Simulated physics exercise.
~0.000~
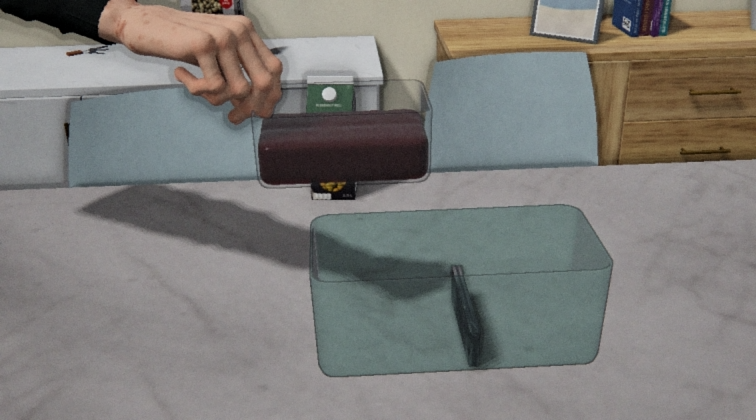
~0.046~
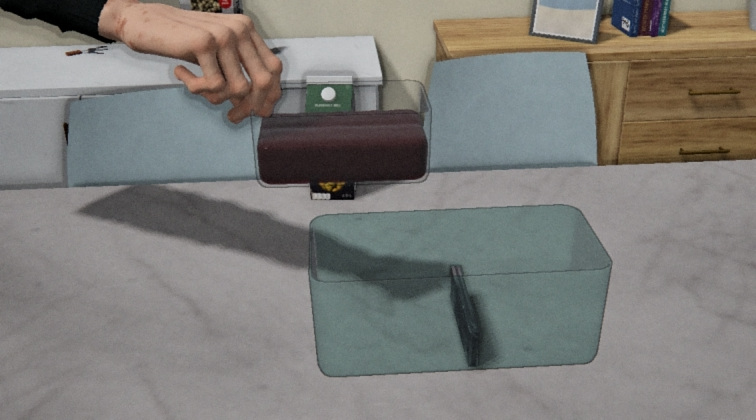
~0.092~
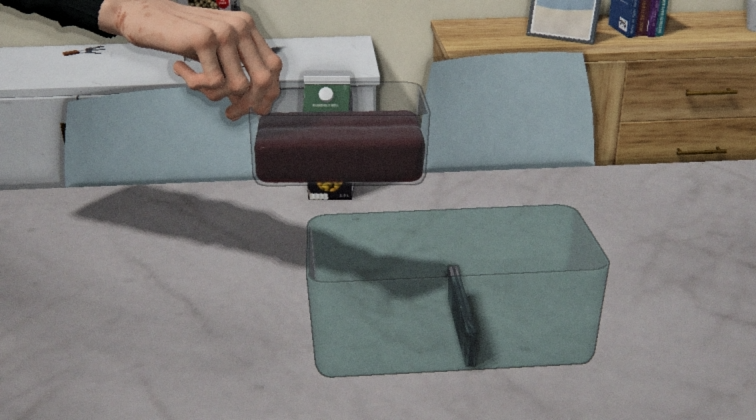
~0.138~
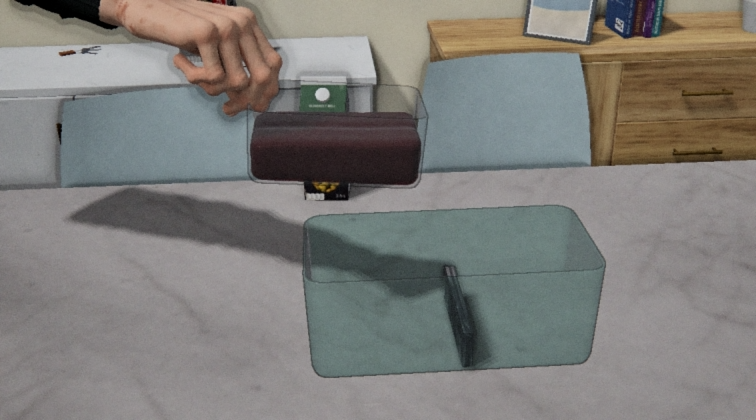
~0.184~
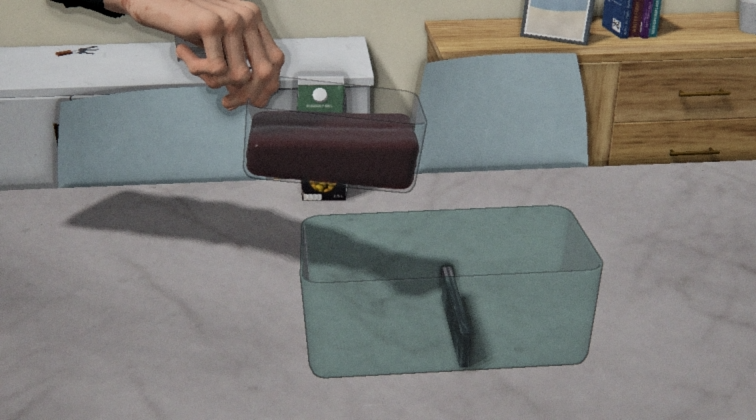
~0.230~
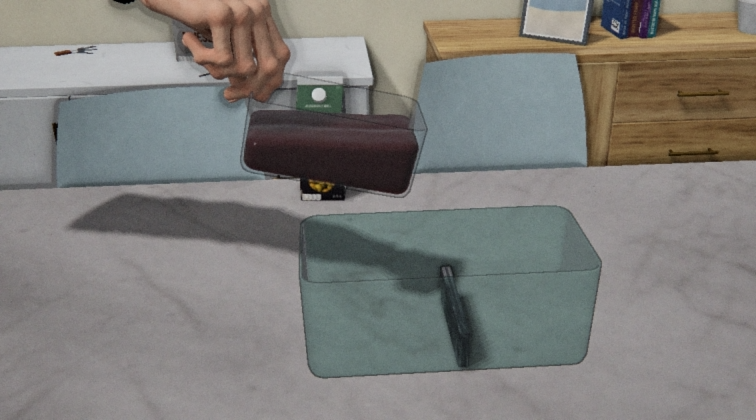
Clear oblong tub of dark red wine tilting gently down to the right beside a hand, above an oblong basin on a marbled table.
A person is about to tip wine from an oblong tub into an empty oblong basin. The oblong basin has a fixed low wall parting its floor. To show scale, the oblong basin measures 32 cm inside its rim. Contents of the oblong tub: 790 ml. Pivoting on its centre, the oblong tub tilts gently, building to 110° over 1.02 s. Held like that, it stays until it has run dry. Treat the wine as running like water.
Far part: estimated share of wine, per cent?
50 per cent.
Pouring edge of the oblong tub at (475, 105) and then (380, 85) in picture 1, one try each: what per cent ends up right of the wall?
I'd say 70 percent on the first go, 5 percent on the next.
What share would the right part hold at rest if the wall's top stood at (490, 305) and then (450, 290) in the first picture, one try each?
Try 1: 30 %; try 2: 60 %.
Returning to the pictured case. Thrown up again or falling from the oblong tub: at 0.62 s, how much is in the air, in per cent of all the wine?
Estimate: Some 42 % of the total.
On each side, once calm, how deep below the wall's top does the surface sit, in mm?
About 32 mm on the left, about 28 mm on the right.
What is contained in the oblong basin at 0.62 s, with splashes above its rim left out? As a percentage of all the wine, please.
About 16%.
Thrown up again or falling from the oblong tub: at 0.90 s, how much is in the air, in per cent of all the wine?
Estimate: Around 7 per cent.
By 0.62 s the tilt is 73° and 42 per cent is still to pour, 2 is left of the wall and 15 right of it.
By 0.90 s the tilt is 106° and 10 per cent is still to pour, 32 is left of the wall and 51 right of it.
By 1.20 s the tilt is 110° and 0 per cent is still to pour, 48 is left of the wall and 50 right of it.
By 1.52 s the tilt is 110° and 0 per cent is still to pour, 49 is left of the wall and 50 right of it.
At rest 49 per cent lies left of the wall, 50 right of it and 1 outside.
